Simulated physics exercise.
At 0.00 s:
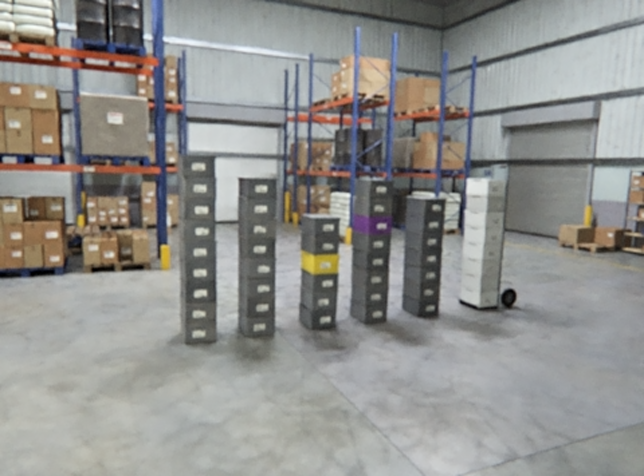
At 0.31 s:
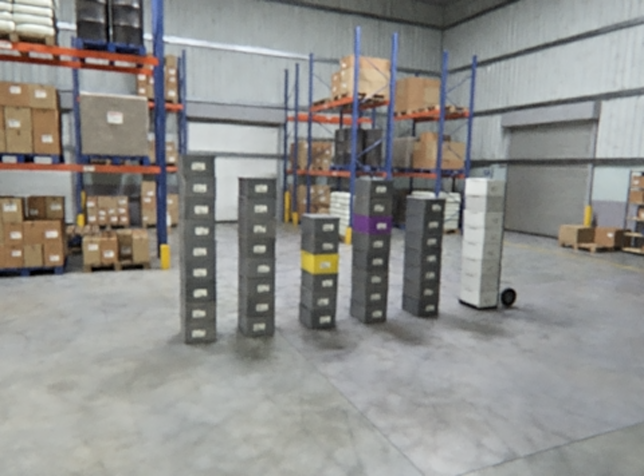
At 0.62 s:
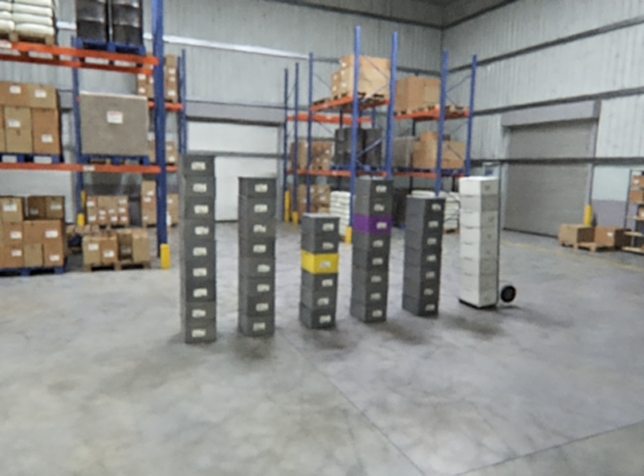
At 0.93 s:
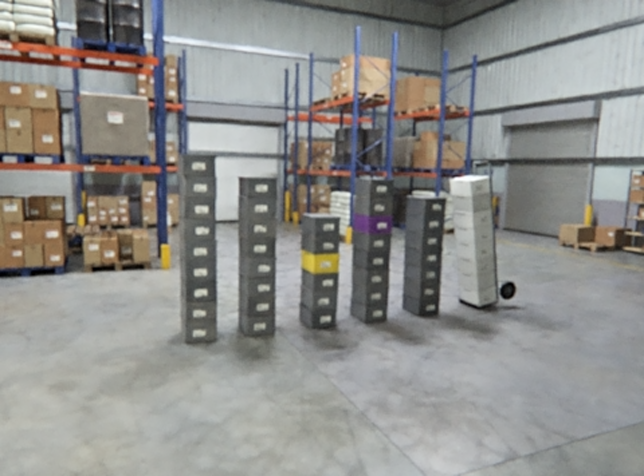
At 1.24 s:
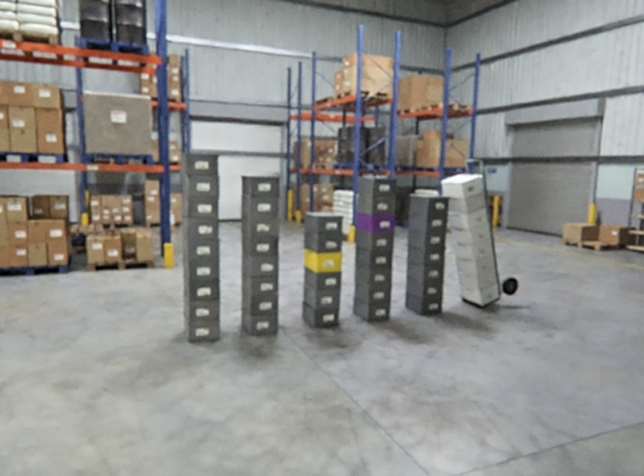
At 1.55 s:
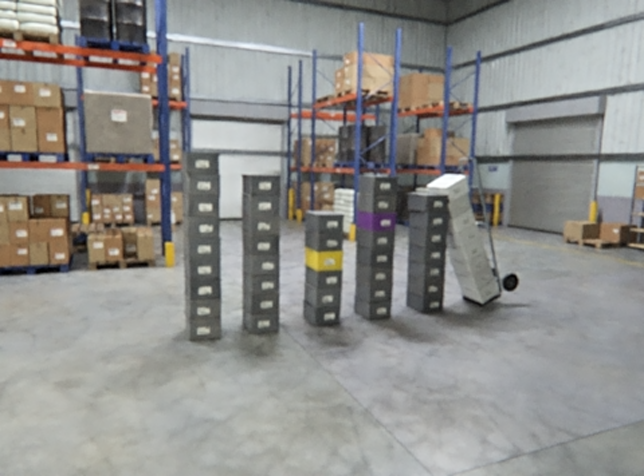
A white stack of boxes on a hand truck tilts left against the neighboring gray stack.
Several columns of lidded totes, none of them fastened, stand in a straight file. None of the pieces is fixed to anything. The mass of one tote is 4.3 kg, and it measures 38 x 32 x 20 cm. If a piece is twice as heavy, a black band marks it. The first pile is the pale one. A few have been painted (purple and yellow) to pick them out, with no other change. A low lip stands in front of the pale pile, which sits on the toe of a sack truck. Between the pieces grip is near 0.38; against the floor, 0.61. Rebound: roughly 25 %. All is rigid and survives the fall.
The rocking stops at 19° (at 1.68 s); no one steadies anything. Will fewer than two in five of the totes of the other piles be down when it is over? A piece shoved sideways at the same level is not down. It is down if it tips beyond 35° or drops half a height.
No, more than two fifths will be.
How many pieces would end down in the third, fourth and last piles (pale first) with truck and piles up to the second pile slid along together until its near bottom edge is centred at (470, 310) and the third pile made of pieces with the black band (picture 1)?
You'd get third 7, fourth 6 and last 9.
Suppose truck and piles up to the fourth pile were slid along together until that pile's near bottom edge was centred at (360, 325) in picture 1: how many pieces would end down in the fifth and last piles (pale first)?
Pile by pile, fifth 0 and last 0.
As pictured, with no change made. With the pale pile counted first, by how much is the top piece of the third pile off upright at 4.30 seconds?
Roughly 40 degrees.
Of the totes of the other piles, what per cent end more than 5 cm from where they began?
100 percent.
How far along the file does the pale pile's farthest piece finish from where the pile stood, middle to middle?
About 160 cm.
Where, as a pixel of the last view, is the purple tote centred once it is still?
Near (290, 251).
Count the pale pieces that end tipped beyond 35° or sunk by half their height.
8 pale pieces.
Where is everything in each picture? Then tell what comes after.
In the first picture (we follow the side turned to the camera), truck frame (506, 195) 0° forward; purple tote (381, 226); yellow tote (326, 265); no other piece has moved.
The second picture shows truck frame (505, 195) 1° forward; purple tote (380, 226).
The third picture shows truck frame (499, 192) 4° forward, top of the pale pile leaning 4°; purple tote (380, 225); no other piece has moved.
The fourth picture shows truck frame (491, 191) 10° forward, top of the pale pile leaning 10°; purple tote (381, 225); no other piece has moved.
The fifth picture shows truck frame (485, 189) 15° forward, top of the pale pile leaning 16°; purple tote (384, 224); no other piece has moved.
The sixth picture shows truck frame (480, 188) 19° forward, top of the pale pile leaning 26°; purple tote (384, 222); yellow tote (330, 261); one has shifted.
Around 2.80 s, 8 of the pale pile down; 6 of the 38 other totes down; purple tote tipped 21°; yellow tote displaced 7 cm.
Around 4.30 s, 8 of the pale pile down; 36 of the 38 other totes down; yellow tote tipped 40°, 11 cm lower; purple tote tipped 33°, 30 cm lower.
Finally (6.5 s), 8 of the pale pile down; 36 of the 38 other totes down; purple tote tipped 36°, 30 cm lower; yellow tote tipped 23°, 22 cm lower. That is 95 per cent. Seen by the last camera, middles, purple tote near (290, 251), yellow tote near (250, 283).
